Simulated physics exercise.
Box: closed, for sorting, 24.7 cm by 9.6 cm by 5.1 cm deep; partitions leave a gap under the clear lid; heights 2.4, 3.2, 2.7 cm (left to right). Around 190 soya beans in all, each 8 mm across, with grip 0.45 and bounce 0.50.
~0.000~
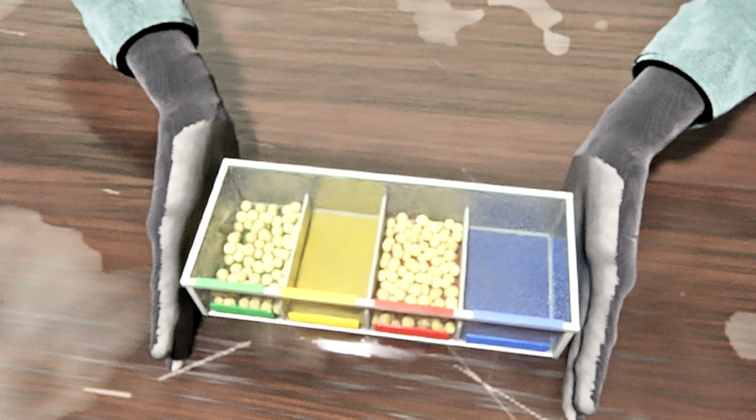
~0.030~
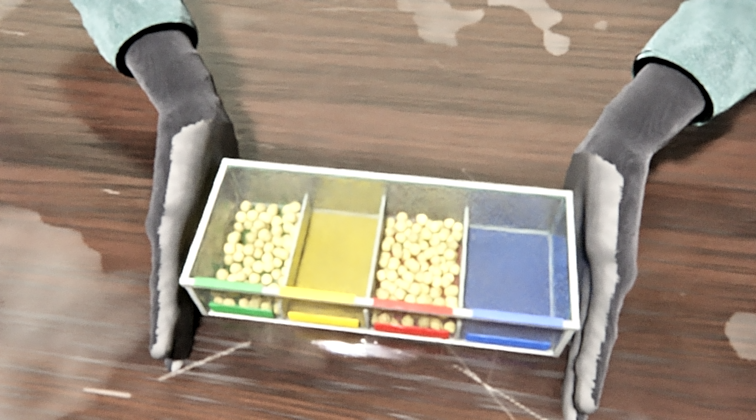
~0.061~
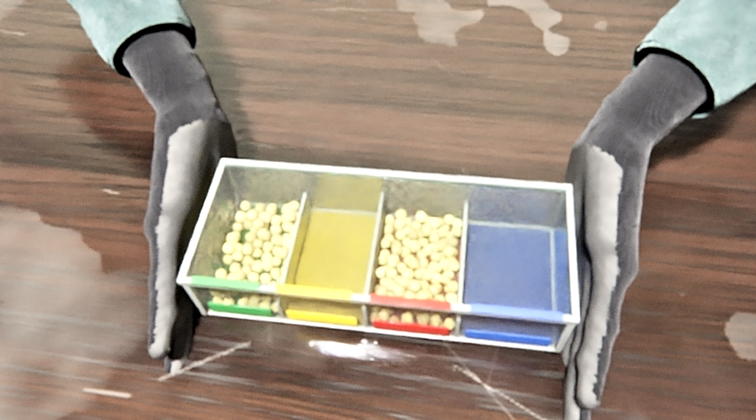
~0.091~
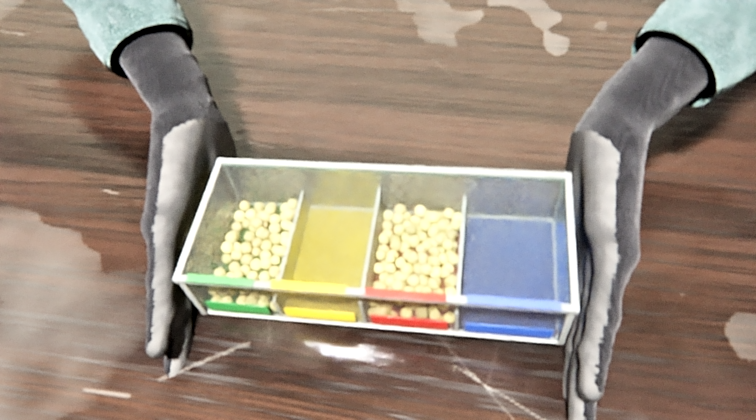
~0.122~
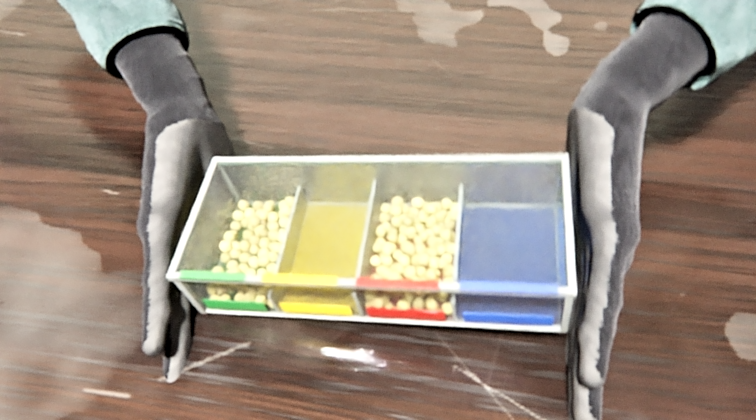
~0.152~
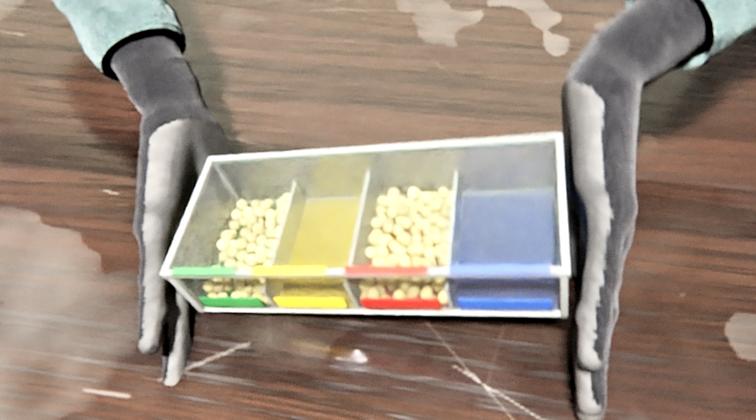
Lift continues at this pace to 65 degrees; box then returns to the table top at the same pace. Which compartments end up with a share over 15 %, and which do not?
Red over, blue not over, green over, yellow not over.
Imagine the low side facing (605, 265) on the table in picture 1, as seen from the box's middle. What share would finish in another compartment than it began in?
Something like 20 per cent of the pieces.
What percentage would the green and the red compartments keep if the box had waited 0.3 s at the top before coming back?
Then, in per cent: Green 45, red 55.
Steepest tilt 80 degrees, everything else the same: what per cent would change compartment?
Some 25 per cent.
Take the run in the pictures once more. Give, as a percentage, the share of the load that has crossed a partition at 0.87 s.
I'd put it at about 5 per cent.
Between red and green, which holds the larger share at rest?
The larger amount is in the red one.
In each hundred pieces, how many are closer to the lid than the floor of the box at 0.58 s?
Around 10 in a hundred, give or take.
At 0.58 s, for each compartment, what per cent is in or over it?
Shares - red: 60; blue: 0; green: 40; yellow: 0.
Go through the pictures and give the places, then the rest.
The first picture shows box tilt 0 degrees, front corners at (189, 280) and (572, 325); red 60 %, green 40 %.
The second picture shows box tilt 1 degrees, front corners at (188, 279) and (572, 323).
The third picture shows box tilt 2 degrees, front corners at (186, 278) and (572, 317).
The fourth picture shows box tilt 5 degrees, front corners at (182, 277) and (571, 306), lowest corner left back.
The fifth picture shows box tilt 9 degrees, front corners at (176, 274) and (568, 289), lowest corner left back.
The sixth picture shows box tilt 14 degrees, front corners at (169, 271) and (562, 269), lowest corner left back; red 60 %, green 40 %. The box's pace is about 150 degrees a second.
Then, at 0.58 s, tilt 65 degrees; red 60 %, green 40 %.
Then, at 0.87 s, tilt 26 degrees; red 55 %, green 45 %, yellow 5 %.
After 1.26 s, tilt 0 degrees; red 55 %, green 45 %, yellow 5 %.
In the end, at 1.7 s, red 55 %, blue 0 %, green 45 %, yellow 5 %.
